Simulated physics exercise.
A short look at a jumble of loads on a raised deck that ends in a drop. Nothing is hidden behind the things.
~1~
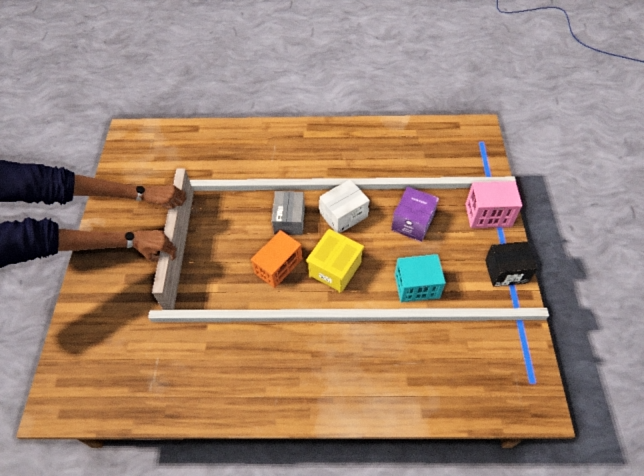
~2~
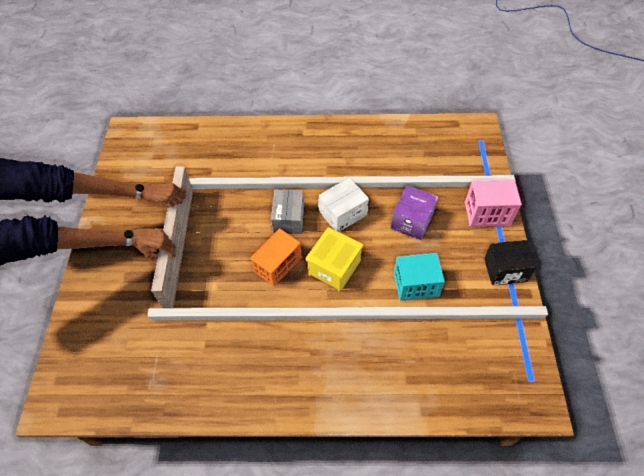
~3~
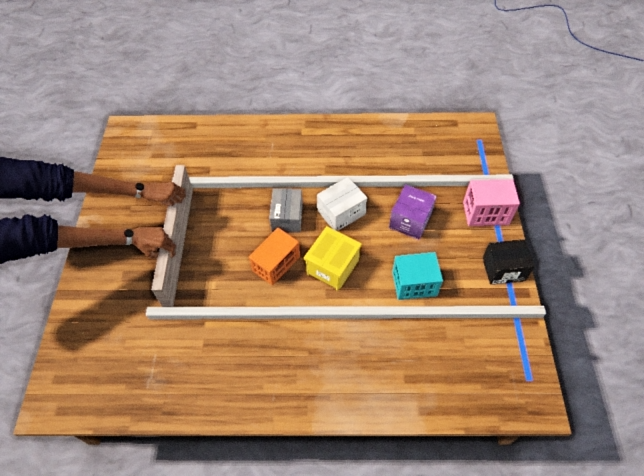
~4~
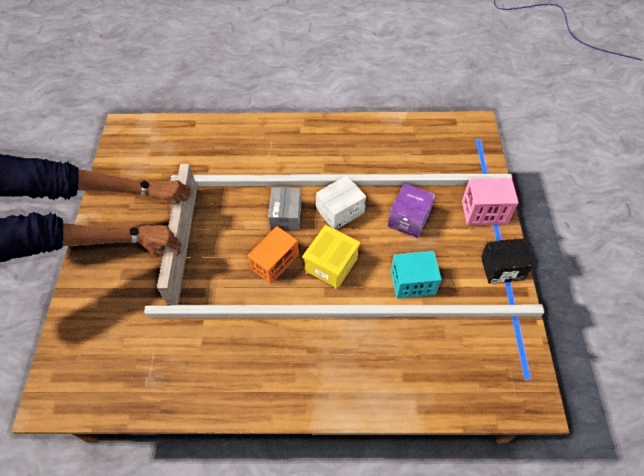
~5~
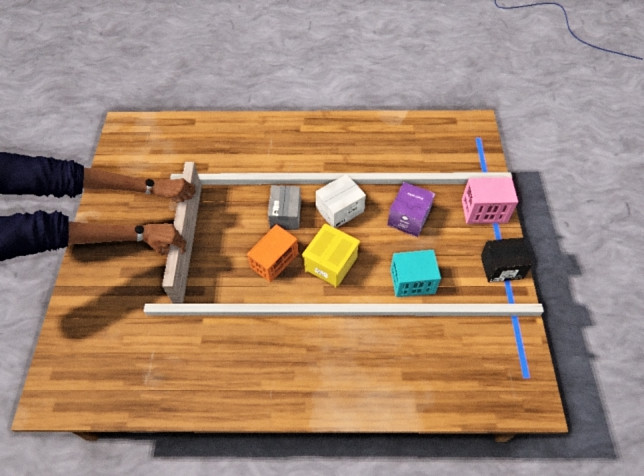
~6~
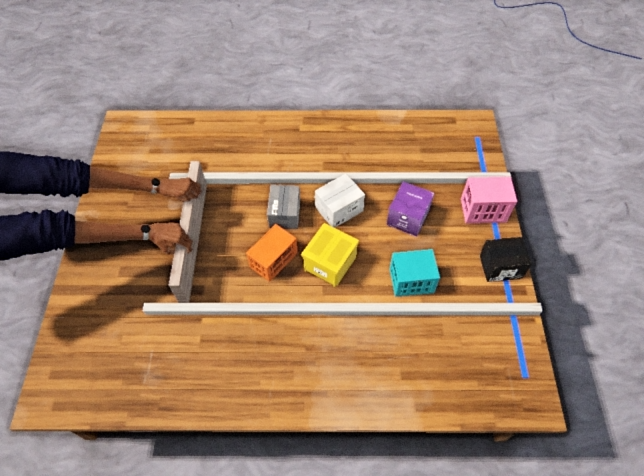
Two hands slide a plank slightly right between rails, toward colourful boxes that stay still.
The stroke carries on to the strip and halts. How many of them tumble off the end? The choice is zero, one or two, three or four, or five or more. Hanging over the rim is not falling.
In the end the number that fall off is five or more.
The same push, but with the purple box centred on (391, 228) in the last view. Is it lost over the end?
The purple box falls.
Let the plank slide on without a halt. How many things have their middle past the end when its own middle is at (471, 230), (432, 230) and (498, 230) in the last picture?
The counts: 4, 2 and 6.
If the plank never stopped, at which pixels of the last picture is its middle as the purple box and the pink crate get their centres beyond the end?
For the purple box at (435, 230), for the pink crate at (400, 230).
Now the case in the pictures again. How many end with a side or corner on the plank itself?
The number is 2.
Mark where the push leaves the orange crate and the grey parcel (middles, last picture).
First (517, 243), then (510, 206).
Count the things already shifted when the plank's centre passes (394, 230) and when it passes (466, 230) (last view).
8 and 8.
Soon after, none off yet; black parcel at rest near (505, 259); pink crate at rest near (488, 200); purple box at rest near (410, 209).
After that, none off yet; black parcel displaced a little near (517, 256); pink crate displaced about its own width near (514, 200); purple box displaced well along near (481, 223).
In the end, the number that fall off is five or more; gone, yellow tote, white parcel, turquoise crate, purple box, pink crate and black parcel.
